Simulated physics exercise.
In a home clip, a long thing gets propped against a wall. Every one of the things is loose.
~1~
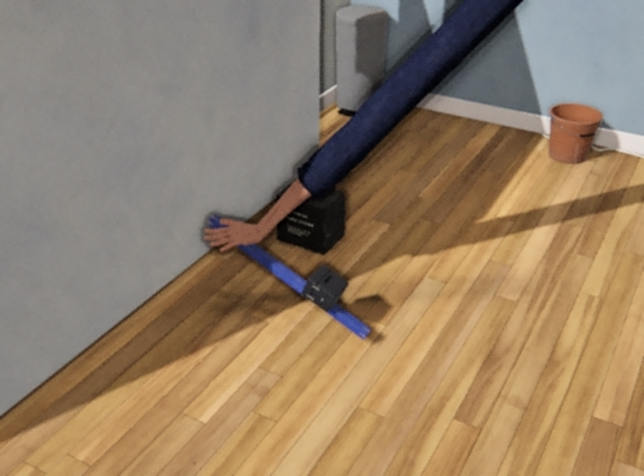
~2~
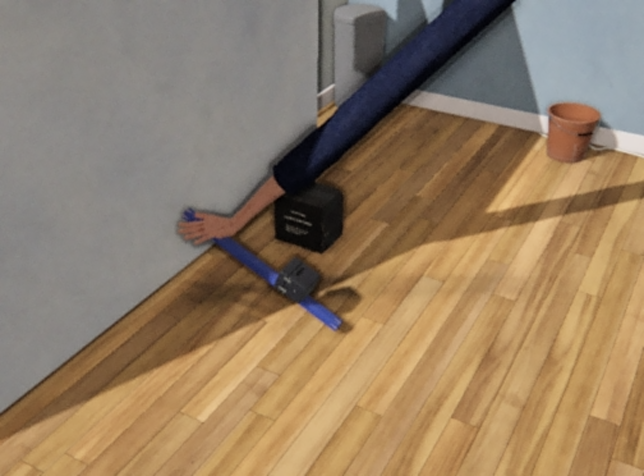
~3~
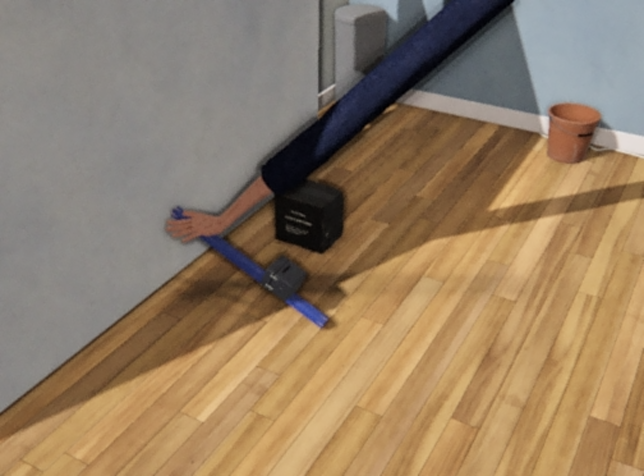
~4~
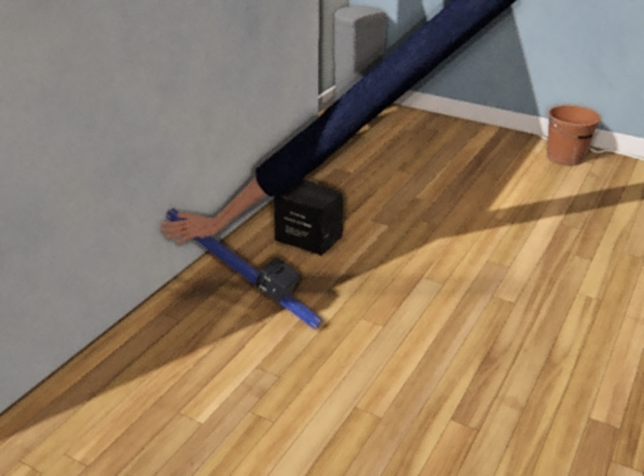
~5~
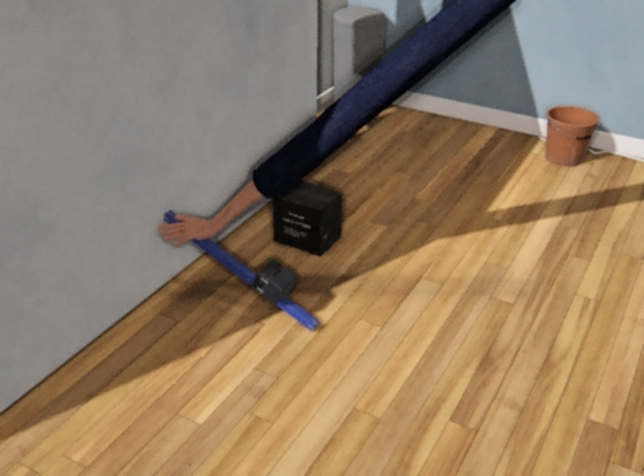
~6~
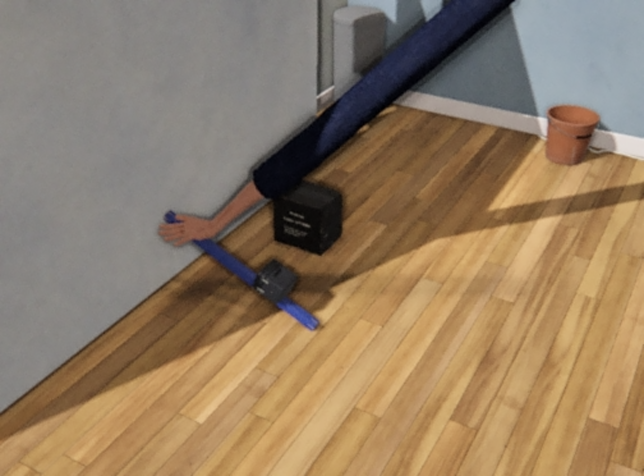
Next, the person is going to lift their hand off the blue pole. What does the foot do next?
Moves.
Then, 0.30 s on from there, blue pole sunk by 17° near (247, 293).
Then, 0.50 s on from there, blue pole sunk by 23° near (249, 302).
In the end, moved from the start, blue pole; black box unmoved. At the end, from the last picture's camera, blue pole near (249, 302). The pole gives way.
